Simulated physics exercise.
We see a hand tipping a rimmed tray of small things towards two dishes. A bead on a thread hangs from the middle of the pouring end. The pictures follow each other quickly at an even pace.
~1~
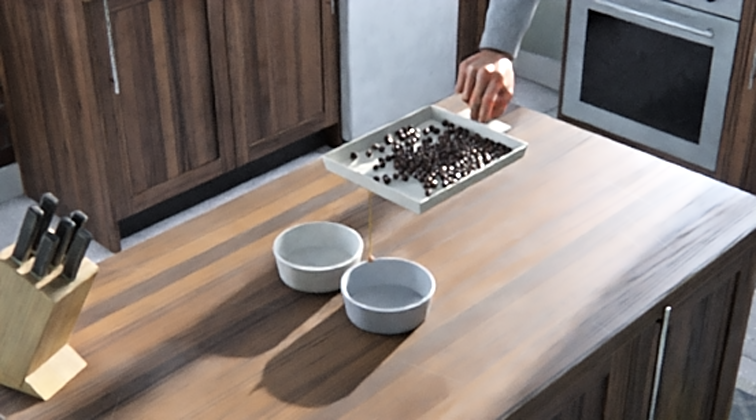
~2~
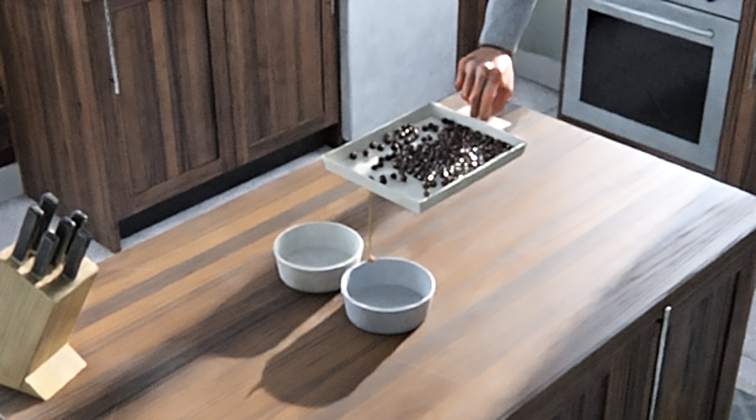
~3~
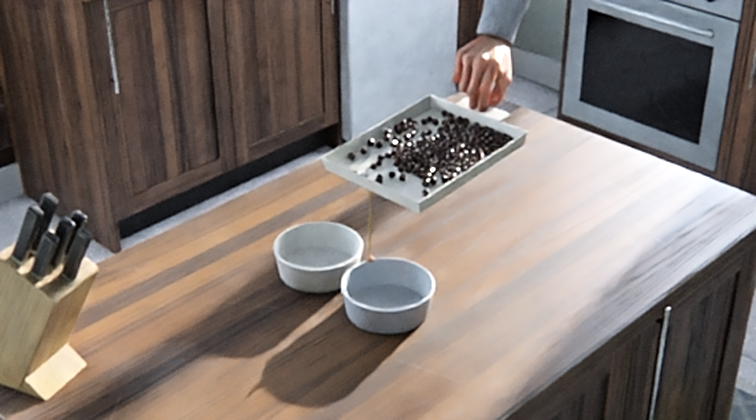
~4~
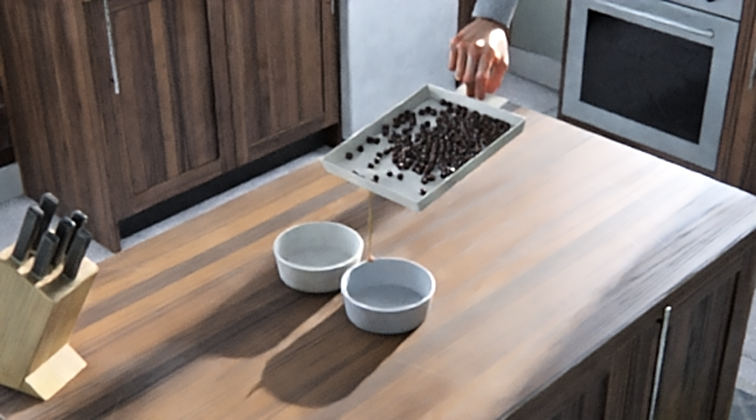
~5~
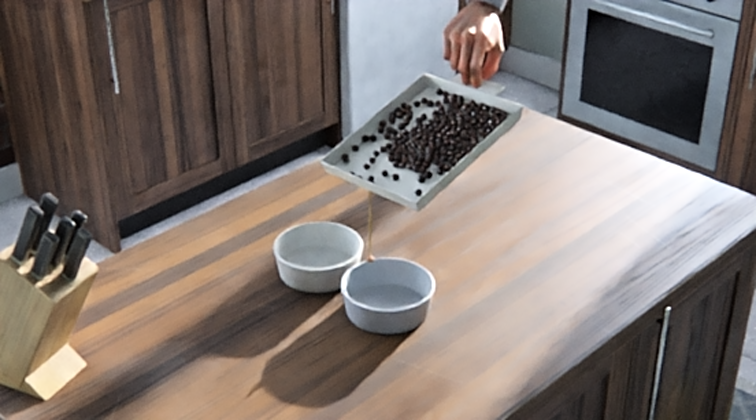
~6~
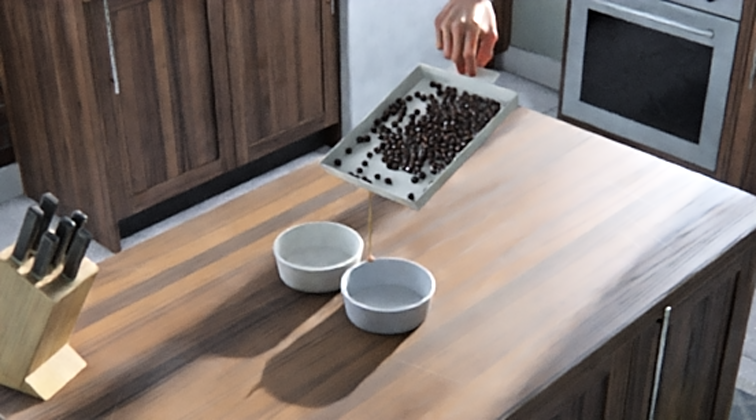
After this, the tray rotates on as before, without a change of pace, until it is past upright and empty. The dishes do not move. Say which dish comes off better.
Fuller: The left dish.
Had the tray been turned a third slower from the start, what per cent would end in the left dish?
Roughly 40 in a hundred.
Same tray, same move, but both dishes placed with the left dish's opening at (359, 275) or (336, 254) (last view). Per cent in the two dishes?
About 40 and 60 per cent.
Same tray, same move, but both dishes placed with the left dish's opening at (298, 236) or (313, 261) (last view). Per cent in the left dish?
Roughly 20 per cent, and 70 per cent.
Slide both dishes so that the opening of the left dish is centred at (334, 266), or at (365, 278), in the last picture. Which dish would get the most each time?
At the first place the left dish, at the second the left-hand dish.
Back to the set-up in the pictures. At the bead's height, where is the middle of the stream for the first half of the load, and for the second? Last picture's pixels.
First near (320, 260), later near (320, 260).
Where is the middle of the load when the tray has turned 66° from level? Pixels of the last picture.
At about (354, 176).
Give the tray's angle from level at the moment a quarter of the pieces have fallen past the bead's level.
At about 75°.
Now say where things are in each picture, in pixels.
The first picture shows corners of the pouring end (327, 156) and (420, 200), level; middle of the load (446, 157), chocolate balls; left dish (286, 273); right dish (356, 313); bead on its thread (371, 259).
The second picture shows corners of the pouring end (326, 156) and (419, 200), level; middle of the load (446, 155).
The third picture shows corners of the pouring end (326, 157) and (419, 200), tipped barely, lowest at the left corner; middle of the load (445, 150), about a tenth on the move.
The fourth picture shows corners of the pouring end (325, 159) and (417, 199), tipped a little, lowest at the left corner; middle of the load (443, 143), about a tenth on the move.
The fifth picture shows corners of the pouring end (324, 160) and (416, 199), tipped clearly, lowest at the left corner; middle of the load (440, 136), roughly a quarter on the move.
The sixth picture shows corners of the pouring end (323, 162) and (414, 199), tipped clearly, lowest at the left corner; middle of the load (433, 133), almost all on the move; left dish (286, 273); right dish (356, 313).
Just after the last frame, tray tipped steeply; the larger part on the tray; just a few in the left dish; just a few outside both; roughly a quarter in the air.
A moment on, tray tipped past a quarter turn; about a tenth on the tray; about a tenth in the right dish; roughly a quarter in the left dish; roughly a third outside both; roughly a quarter in the air.
Further on, tray tipped past a quarter turn; about a tenth in the right dish; roughly half in the left dish; roughly half outside both.
When it is over, tray tipped past a quarter turn; about a tenth in the right dish; roughly half in the left dish; roughly half outside both.
